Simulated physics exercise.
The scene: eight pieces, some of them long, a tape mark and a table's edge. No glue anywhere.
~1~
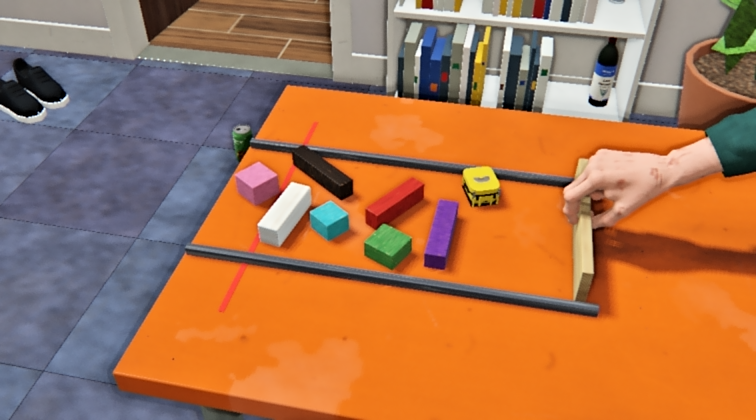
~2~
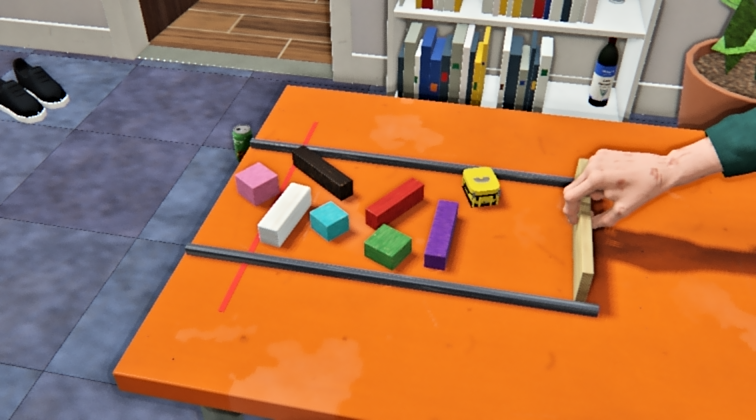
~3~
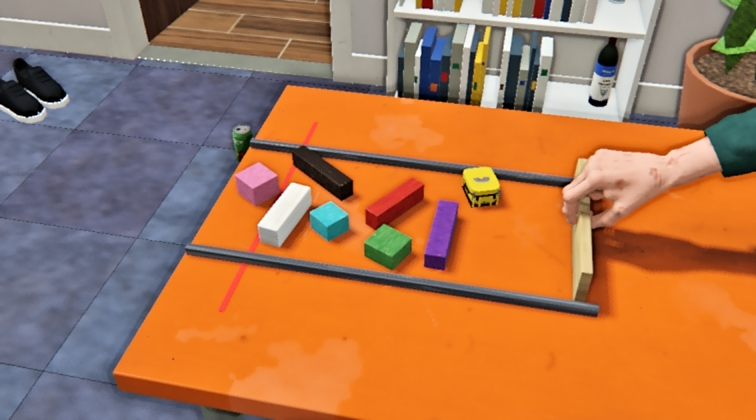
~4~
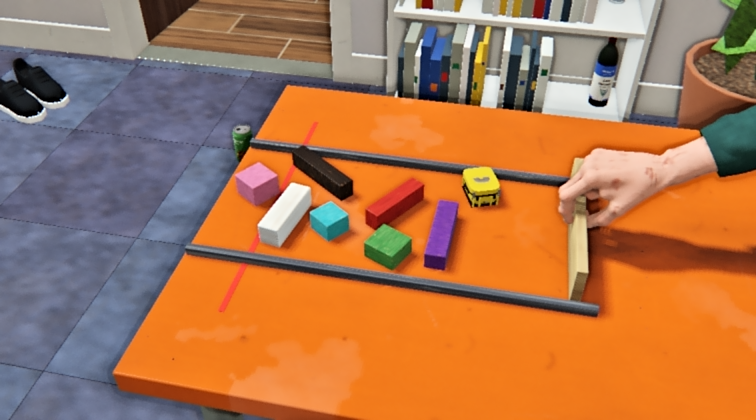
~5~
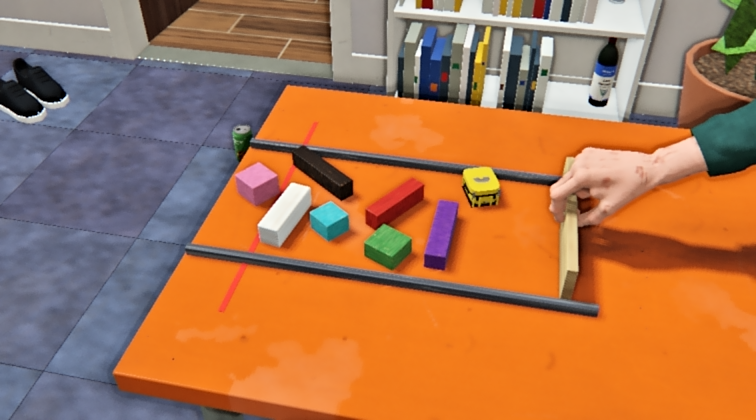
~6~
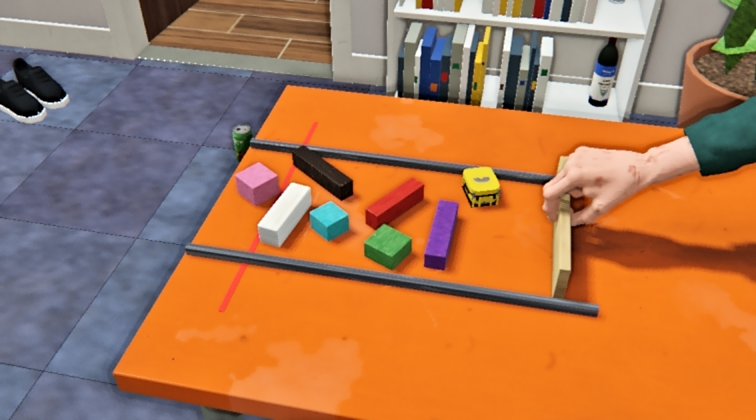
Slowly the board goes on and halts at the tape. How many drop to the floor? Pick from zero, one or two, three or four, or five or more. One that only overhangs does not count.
Here the number that fall off is one or two.
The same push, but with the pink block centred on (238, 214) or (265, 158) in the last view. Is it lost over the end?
In that order, it comes down; is lost.
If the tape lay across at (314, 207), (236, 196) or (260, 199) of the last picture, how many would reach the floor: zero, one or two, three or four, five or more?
One after another: Not one; five or over; 3 or 4.
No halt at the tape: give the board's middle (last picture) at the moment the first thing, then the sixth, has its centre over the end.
Its middle is around (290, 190) and later (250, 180).
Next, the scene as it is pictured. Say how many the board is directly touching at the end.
The number is 2.
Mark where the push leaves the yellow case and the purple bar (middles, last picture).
The yellow case at (280, 158), the purple bar at (259, 209).
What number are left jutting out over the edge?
That would be 1.
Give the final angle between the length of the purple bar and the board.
About 0°.
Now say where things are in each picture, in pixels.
In the first frame, pink block (258, 184); white stick (286, 214); black bar (322, 172); board (582, 227); tape (276, 201).
In the second frame, white stick (286, 214); green block (388, 247).
In the third frame, black bar (322, 172); turquoise block (330, 221).
In the fourth frame, pink block (258, 184); yellow case (481, 188).
In the fifth frame, white stick (286, 214); board (568, 225).
In the sixth frame, pink block (258, 184); white stick (286, 214); black bar (322, 172); board (561, 224); tape (276, 201).
Soon after, none off yet; pink block at rest near (258, 184); white stick at rest near (286, 214); black bar at rest near (322, 172).
In the end, the number that fall off is one or two; gone, white stick and pink block.
